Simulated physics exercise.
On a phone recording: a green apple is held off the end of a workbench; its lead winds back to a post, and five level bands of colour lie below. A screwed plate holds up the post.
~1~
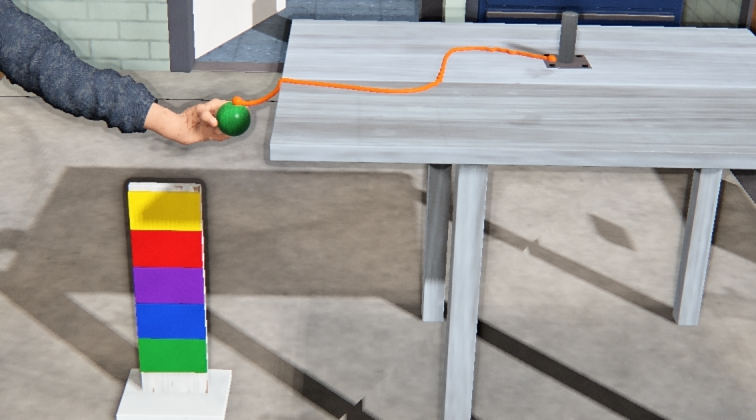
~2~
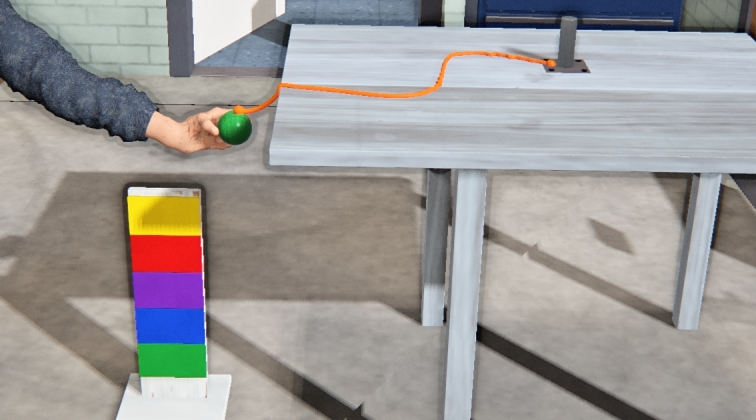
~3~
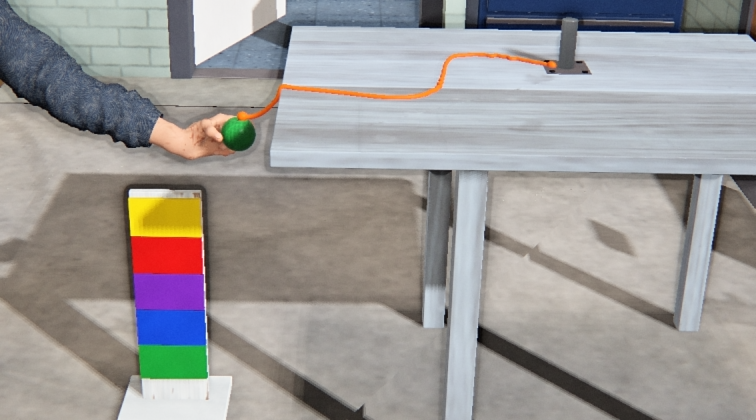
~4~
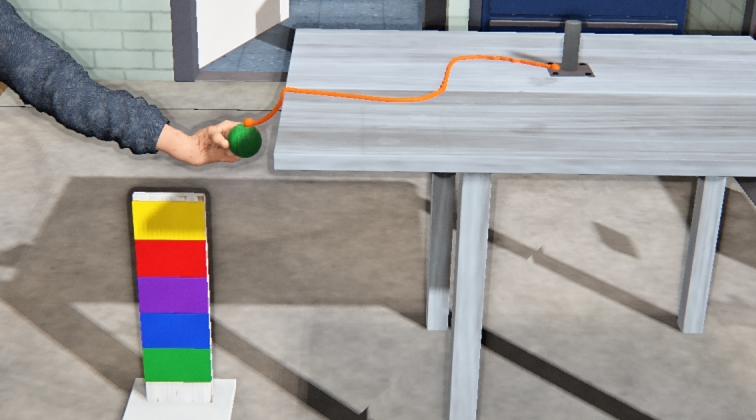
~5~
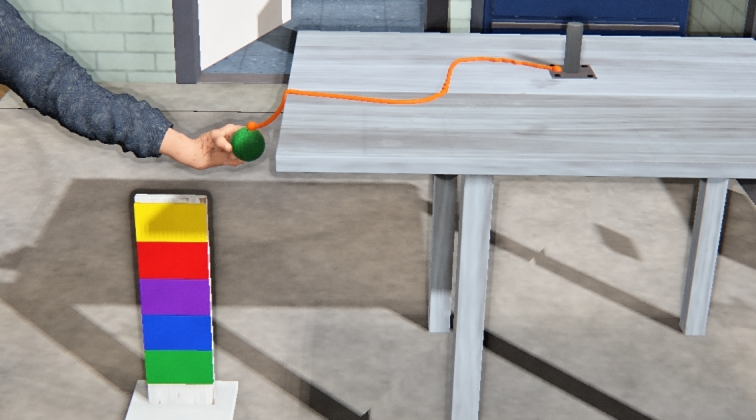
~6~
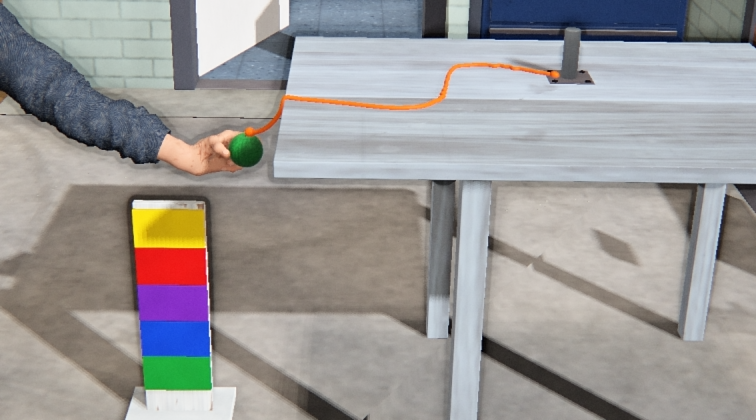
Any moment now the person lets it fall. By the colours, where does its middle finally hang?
At the red band.
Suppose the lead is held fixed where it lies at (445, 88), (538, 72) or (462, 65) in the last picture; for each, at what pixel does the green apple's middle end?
Going through the tries, I'd expect close to (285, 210), (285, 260) and lastly (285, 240).
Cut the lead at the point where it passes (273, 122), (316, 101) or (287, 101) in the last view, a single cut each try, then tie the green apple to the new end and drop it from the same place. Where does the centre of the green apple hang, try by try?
In turn, (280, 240) for the first, (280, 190) for the second and (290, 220) for the third.
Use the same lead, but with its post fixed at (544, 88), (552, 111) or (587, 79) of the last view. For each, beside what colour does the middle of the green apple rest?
The first case gives purple, the second purple and the third red.
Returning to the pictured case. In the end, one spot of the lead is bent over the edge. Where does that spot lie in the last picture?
Position: Approx. (398, 108).
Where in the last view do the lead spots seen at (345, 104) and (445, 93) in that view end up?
About (285, 145), and the other about (359, 86).
Soon after, apple near (302, 262); level with red.
After that, apple near (276, 266); level with red.
In the end, apple near (285, 265); level with red. The red one.
